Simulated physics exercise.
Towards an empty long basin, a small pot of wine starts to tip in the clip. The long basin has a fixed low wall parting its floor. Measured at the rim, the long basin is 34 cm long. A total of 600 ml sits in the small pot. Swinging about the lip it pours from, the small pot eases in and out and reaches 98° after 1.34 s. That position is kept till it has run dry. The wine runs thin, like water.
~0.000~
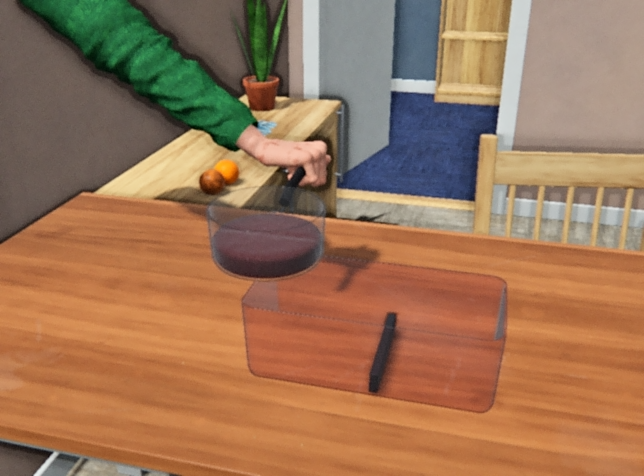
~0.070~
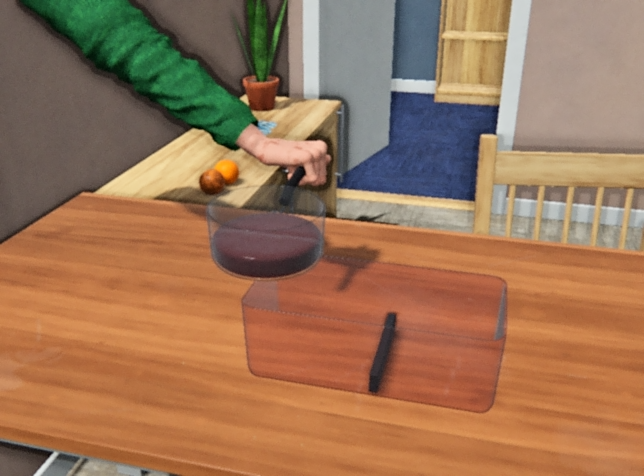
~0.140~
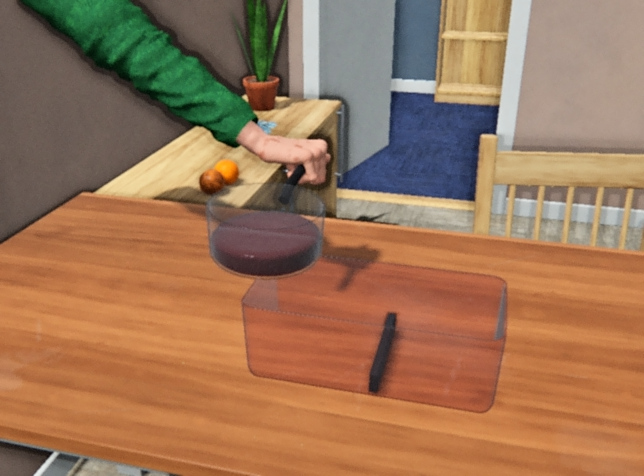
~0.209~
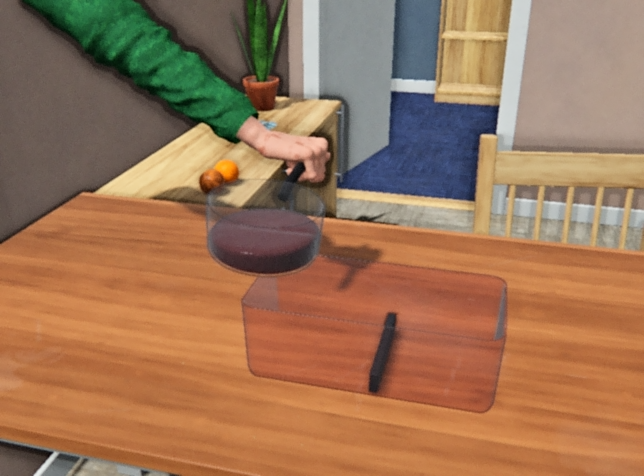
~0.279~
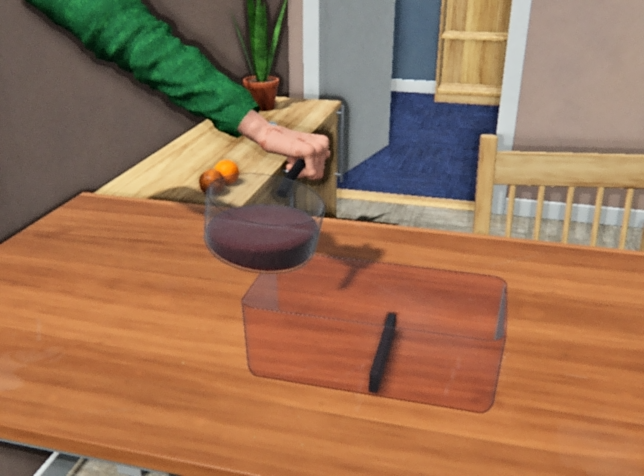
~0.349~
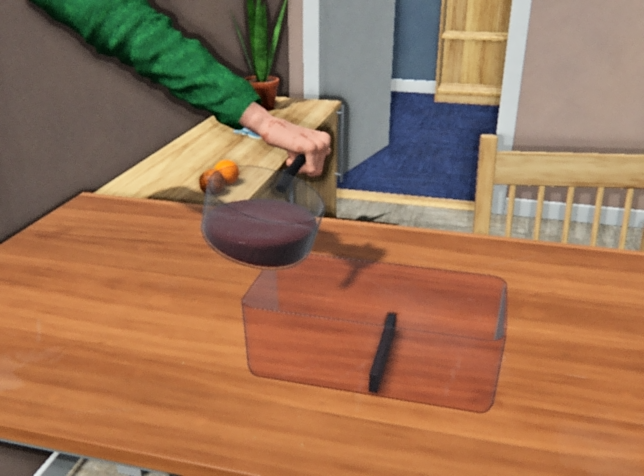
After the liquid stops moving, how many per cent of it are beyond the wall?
About 64 per cent.
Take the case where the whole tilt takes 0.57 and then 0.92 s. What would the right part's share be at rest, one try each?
60 then 70 %.
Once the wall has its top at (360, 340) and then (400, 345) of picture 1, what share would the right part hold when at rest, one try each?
Some 90 in a hundred, then some 20 in a hundred.
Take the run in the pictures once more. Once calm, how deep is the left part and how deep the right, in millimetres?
About 8 mm left, about 16 mm right.
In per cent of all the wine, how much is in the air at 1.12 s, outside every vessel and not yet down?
Near 20 percent.
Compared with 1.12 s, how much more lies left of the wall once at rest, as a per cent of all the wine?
Near 16 percent, give or take.
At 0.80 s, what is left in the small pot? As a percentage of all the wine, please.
Close to 72 percent of the liquid remains at that time.
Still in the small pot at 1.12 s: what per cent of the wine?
Close to 20 percent of the whole amount.
Then, 0.80 s in, the tilt is 63° and 73 per cent is still to pour, 3 is left of the wall and 0 right of it.
Then, 1.12 s in, the tilt is 92° and 20 per cent is still to pour, 19 is left of the wall and 40 right of it.
Then, 1.47 s in, the tilt is 98° and 2 per cent is still to pour, 30 is left of the wall and 64 right of it.
Then, 1.84 s in, the tilt is 98° and 0 per cent is still to pour, 34 is left of the wall and 64 right of it.
Finally, 35 per cent lies left of the wall, 64 right of it and 1 outside.
